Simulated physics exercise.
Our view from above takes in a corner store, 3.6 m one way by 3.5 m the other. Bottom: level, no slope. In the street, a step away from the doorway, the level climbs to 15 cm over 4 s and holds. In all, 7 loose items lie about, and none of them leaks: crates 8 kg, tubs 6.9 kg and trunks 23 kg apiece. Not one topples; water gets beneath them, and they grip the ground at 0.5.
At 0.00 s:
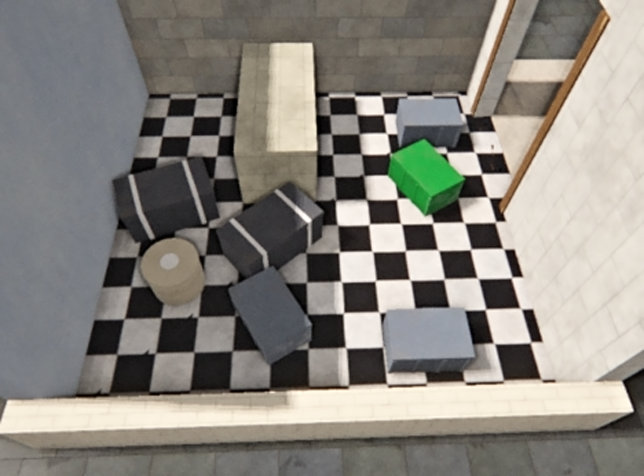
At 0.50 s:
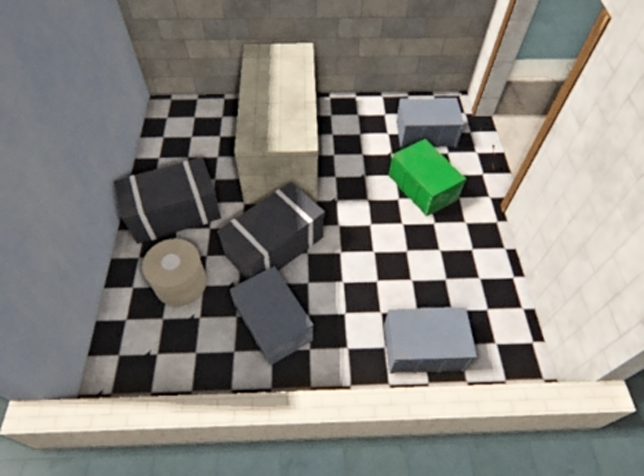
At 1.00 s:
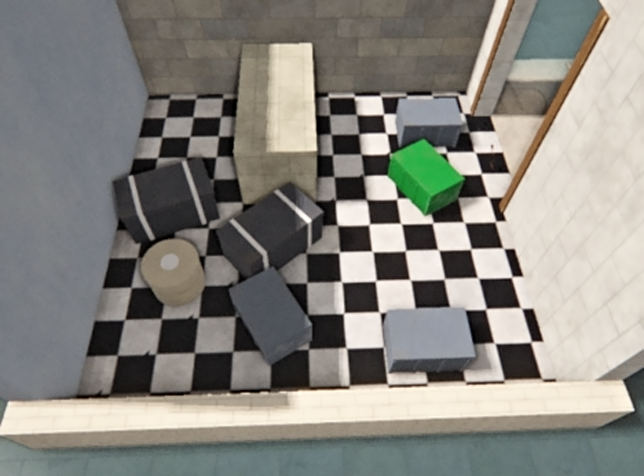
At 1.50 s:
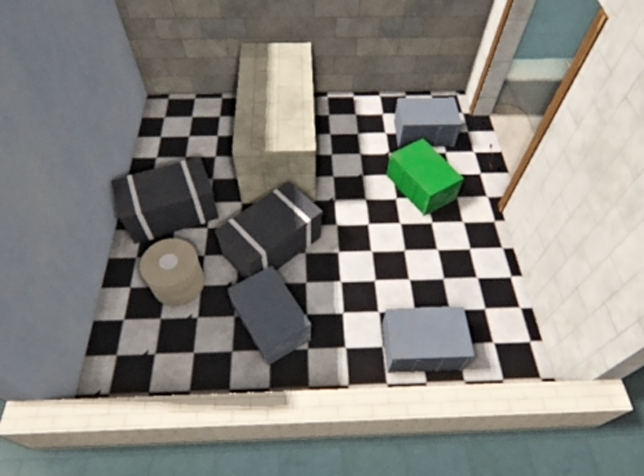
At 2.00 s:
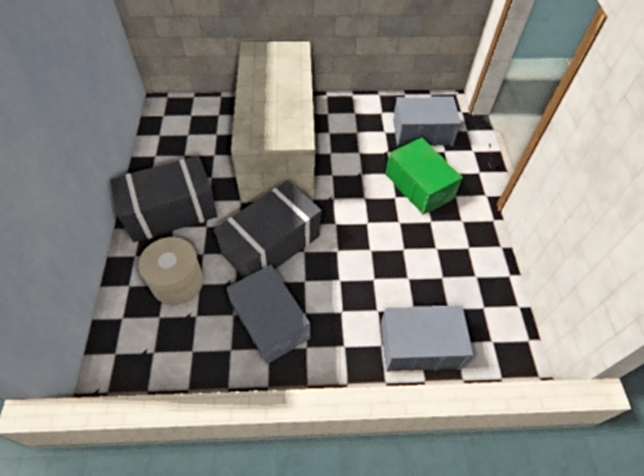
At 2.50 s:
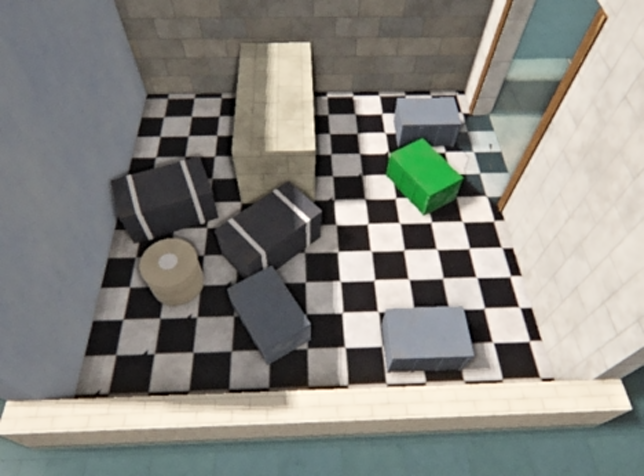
Water spread over the grey street outside a small checkered-floor store, then crept just inside the doorway at the right, while the green crate, the dark trunks and the other items stayed put.
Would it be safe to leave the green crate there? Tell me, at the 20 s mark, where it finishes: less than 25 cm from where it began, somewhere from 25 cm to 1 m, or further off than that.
It finishes more than 1 m away.
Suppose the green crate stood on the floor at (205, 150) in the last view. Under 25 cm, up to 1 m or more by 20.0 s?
It creeps a little.
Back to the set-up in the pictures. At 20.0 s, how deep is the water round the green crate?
Depth: About 15 cm.
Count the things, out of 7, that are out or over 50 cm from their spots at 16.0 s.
7.
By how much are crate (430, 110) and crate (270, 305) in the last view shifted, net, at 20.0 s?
First 300 cm, then 120 cm.
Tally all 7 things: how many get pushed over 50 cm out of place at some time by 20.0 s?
My count gives 7.
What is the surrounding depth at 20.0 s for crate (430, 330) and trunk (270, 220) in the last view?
Depth approx. 10 cm / 14 cm.
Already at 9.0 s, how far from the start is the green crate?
Shift: About 200 cm.
After 4.0 s the green crate is near (401, 183), 0.3 m from its start, aground; 0 afloat.
After 9.0 s the green crate is near (325, 362), 2.1 m from its start, afloat; 3 afloat.
After 16.0 s the green crate is near (164, 139), 2.5 m from its start, afloat; 7 afloat.
After 20.0 s the green crate is near (154, 108), 2.7 m from its start, afloat; 7 afloat.
